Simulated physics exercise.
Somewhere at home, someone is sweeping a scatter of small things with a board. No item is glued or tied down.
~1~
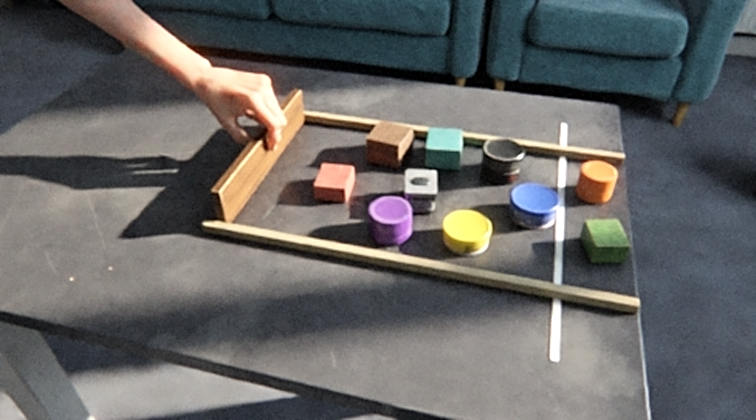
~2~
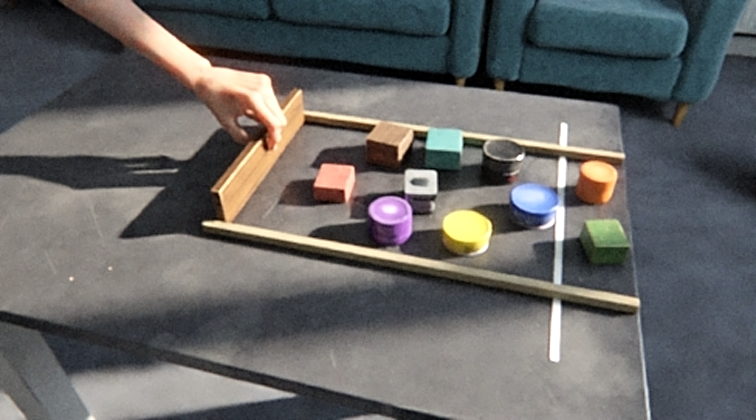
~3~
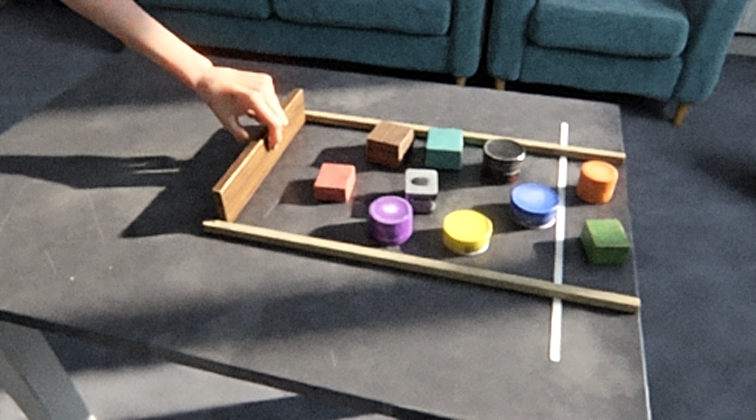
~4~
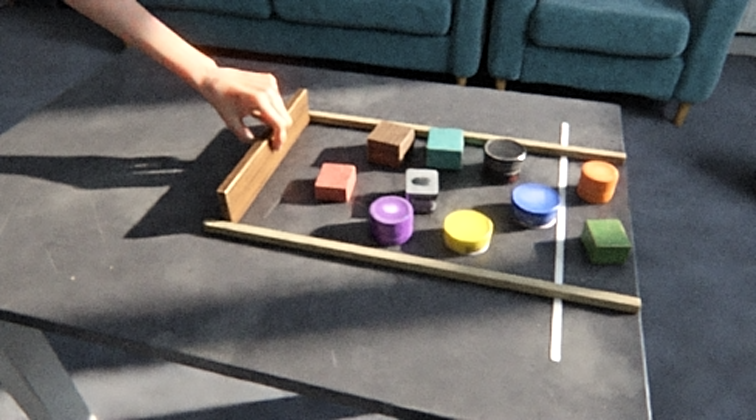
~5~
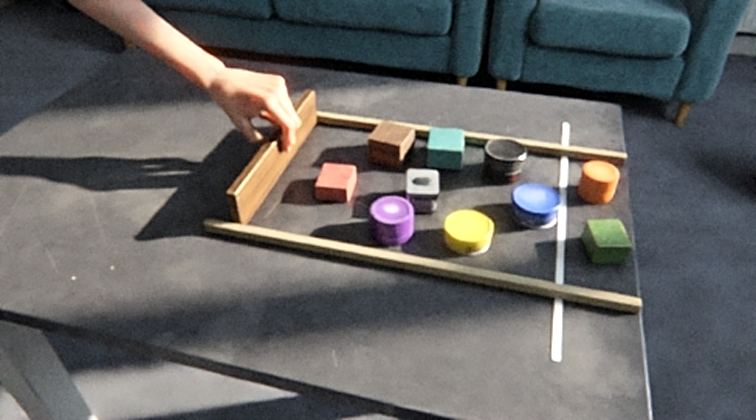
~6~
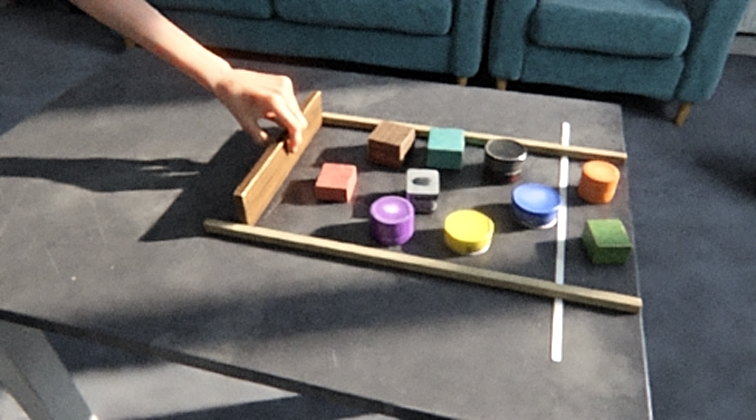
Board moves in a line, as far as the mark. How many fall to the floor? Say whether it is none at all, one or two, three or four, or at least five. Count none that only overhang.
I would say three or four.
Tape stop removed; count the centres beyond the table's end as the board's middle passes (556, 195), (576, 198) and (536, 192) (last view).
4, 6 and 3.
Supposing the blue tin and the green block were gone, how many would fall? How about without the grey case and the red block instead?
The counts would be 2 and 3.
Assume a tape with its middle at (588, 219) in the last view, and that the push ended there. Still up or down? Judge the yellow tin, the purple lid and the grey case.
Yellow tin goes off, purple lid stays put, grey case goes off.
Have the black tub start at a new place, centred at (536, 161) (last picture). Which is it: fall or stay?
From that start, the object then does not stay.
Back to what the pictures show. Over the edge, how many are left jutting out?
2.
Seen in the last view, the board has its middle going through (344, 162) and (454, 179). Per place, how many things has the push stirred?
The number moved is 1 and then 8.
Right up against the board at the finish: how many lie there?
The figure is 3.
Soon after, none off yet; green block at rest near (606, 241); orange lid at rest near (598, 183); blue tin at rest near (535, 206).
Then, none off yet; green block moved a little near (622, 246); orange lid tipped well over near (660, 224); blue tin moved about its own width near (610, 216).
At rest, the number that fall off is three or four; fallen, black tub, blue tin, orange lid and green block.
